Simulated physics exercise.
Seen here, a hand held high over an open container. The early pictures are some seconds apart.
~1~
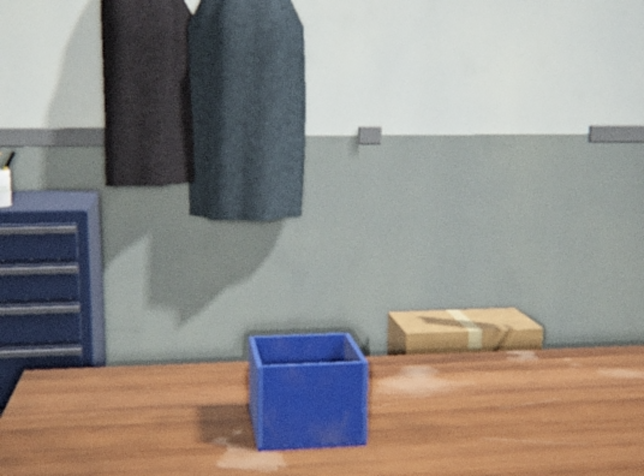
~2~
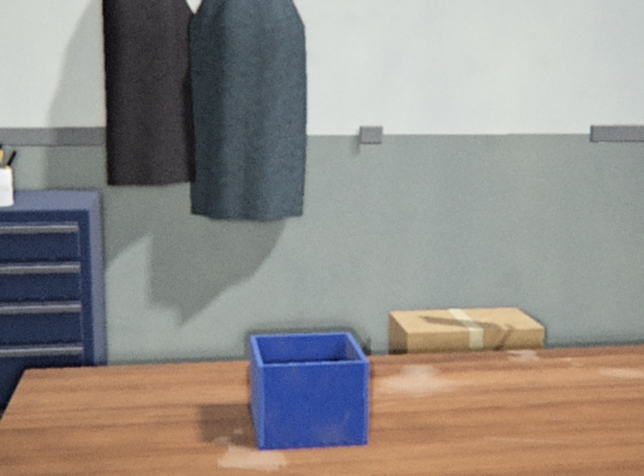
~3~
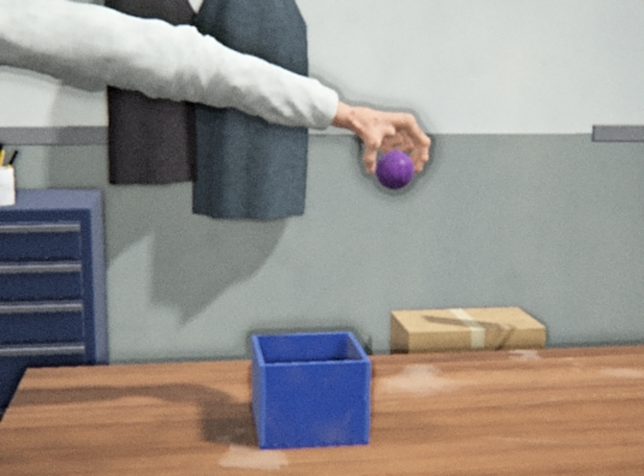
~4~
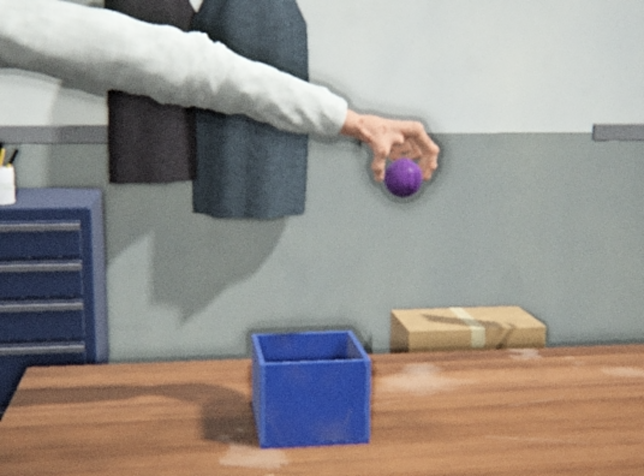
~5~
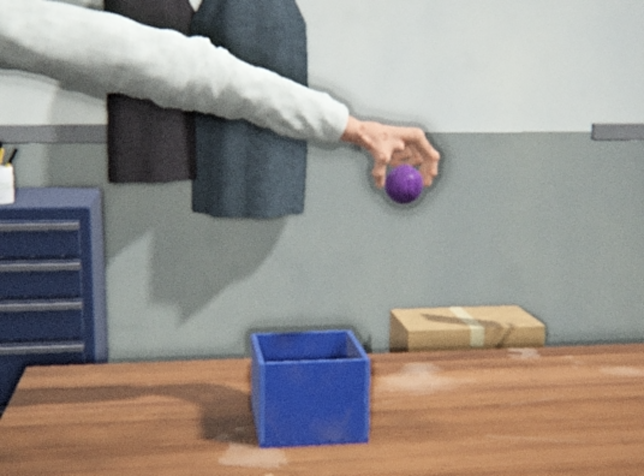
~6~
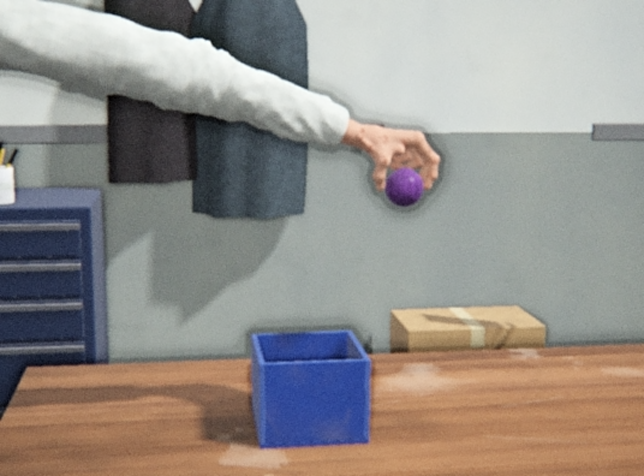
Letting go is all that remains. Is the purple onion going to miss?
Here it's going to be a miss, I reckon.
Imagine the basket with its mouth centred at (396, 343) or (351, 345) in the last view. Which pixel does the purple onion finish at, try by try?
Resting pixels, in order: About (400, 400), about (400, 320).
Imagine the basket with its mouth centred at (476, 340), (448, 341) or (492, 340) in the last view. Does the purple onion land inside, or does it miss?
On the first try it falls outside, on the second it falls outside, on the third it falls outside.
Then, 0.20 s after the last picture, purple onion falling near (402, 266).
Then, 0.36 s after the last picture, purple onion down below near (400, 384).
At rest, the purple onion ends up outside, near (400, 404).
